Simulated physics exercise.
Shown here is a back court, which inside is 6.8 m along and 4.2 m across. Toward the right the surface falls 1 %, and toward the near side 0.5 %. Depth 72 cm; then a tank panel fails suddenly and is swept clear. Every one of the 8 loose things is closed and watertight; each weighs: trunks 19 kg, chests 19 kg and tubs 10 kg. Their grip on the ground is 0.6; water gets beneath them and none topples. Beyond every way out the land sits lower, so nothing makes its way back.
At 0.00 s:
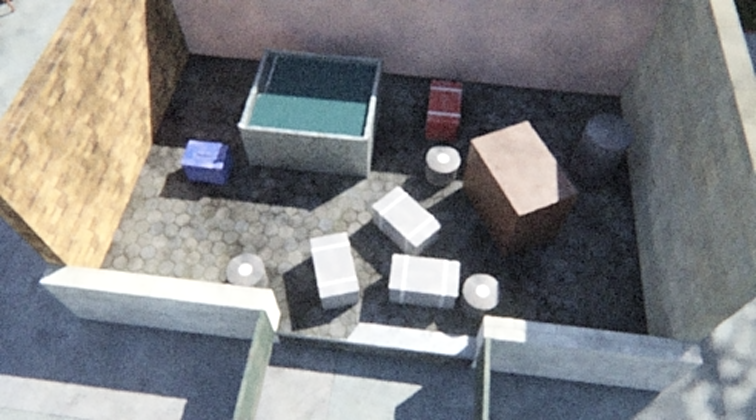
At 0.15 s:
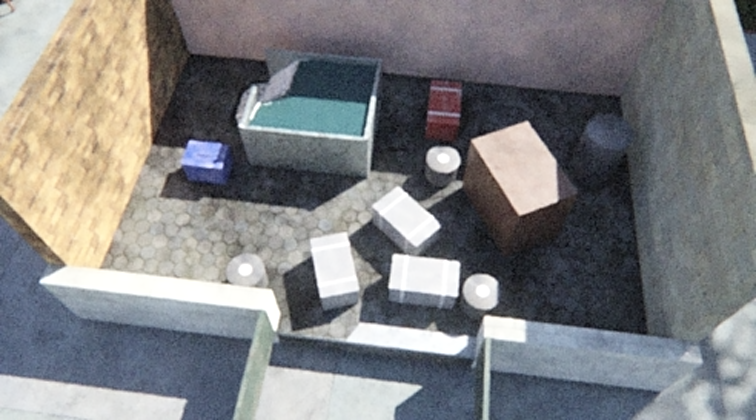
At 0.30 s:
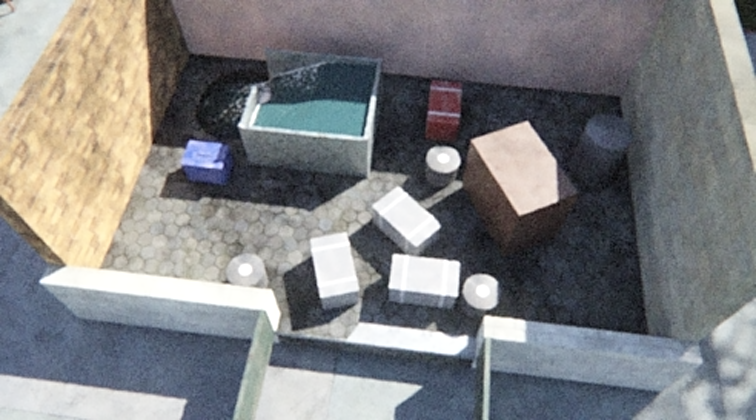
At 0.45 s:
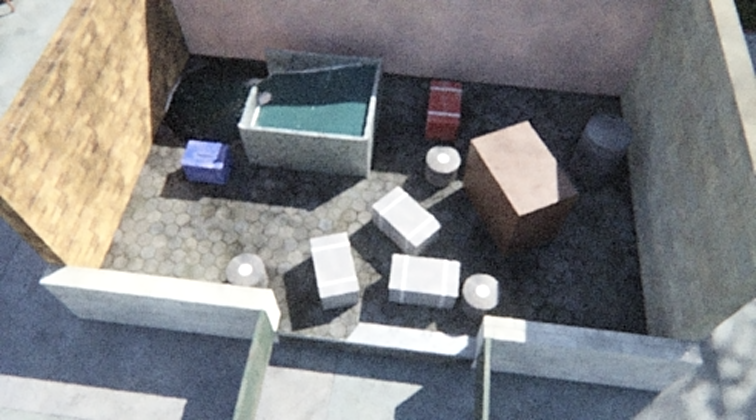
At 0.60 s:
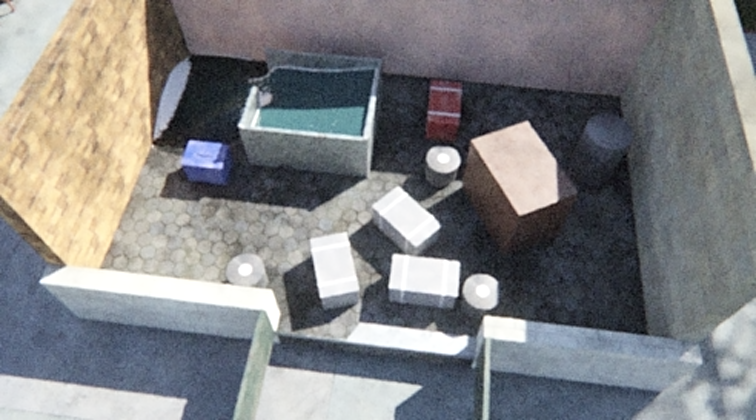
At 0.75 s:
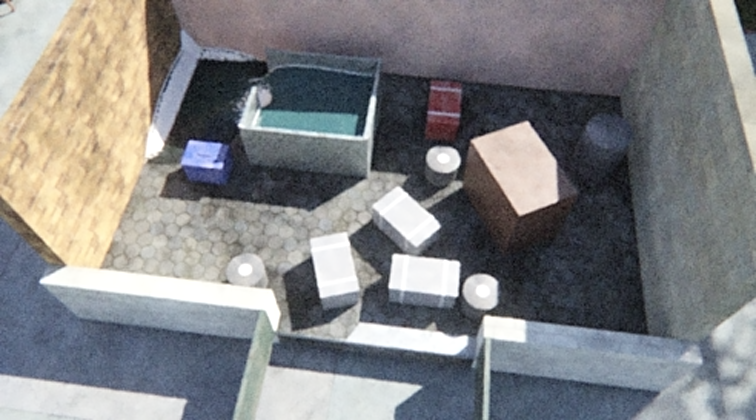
Large open tank spilling water over its left side, the water spreading across the paved court floor to the left wall.
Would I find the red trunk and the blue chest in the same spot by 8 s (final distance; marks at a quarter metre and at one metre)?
At the end, the red trunk is likely to keep to its spot; the blue chest is likely to be shunted a moderate way.
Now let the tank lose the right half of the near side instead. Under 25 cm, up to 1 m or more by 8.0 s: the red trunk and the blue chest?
Then the red trunk remains roughly in place and the blue chest remains roughly in place.
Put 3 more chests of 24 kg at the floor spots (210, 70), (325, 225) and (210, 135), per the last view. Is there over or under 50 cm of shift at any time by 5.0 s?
In the order listed: Across the line; behind the line; across the line.
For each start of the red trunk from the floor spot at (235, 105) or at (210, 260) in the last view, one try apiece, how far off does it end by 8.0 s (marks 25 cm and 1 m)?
I'd expect that it gets borne away first and gets borne away second.
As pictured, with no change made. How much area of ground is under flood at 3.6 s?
Somewhere around 14 m2, roughly.
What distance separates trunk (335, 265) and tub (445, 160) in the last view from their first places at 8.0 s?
Taking them in turn, the shifts are 140 cm and 30 cm.
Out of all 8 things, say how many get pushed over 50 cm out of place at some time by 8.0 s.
My count gives 3.
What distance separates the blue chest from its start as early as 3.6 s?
About 40 cm.
After 1.6 s the red trunk is near (445, 101), 0.0 m from its start, aground; the blue chest is near (205, 154), 0.0 m from its start, aground; 0 of 8 are out; 0 afloat.
After 3.6 s the red trunk is near (445, 101), 0.0 m from its start, aground; the blue chest is near (228, 167), 0.4 m from its start, aground; 0 of 8 are out; 0 afloat.
After 5.6 s the red trunk is near (445, 101), 0.0 m from its start, aground; the blue chest is near (228, 167), 0.4 m from its start, aground; 0 of 8 are out; 2 afloat.
After 8.0 s the red trunk is near (445, 101), 0.0 m from its start, aground; the blue chest is near (228, 167), 0.4 m from its start, aground; 0 of 8 are out; 2 afloat.
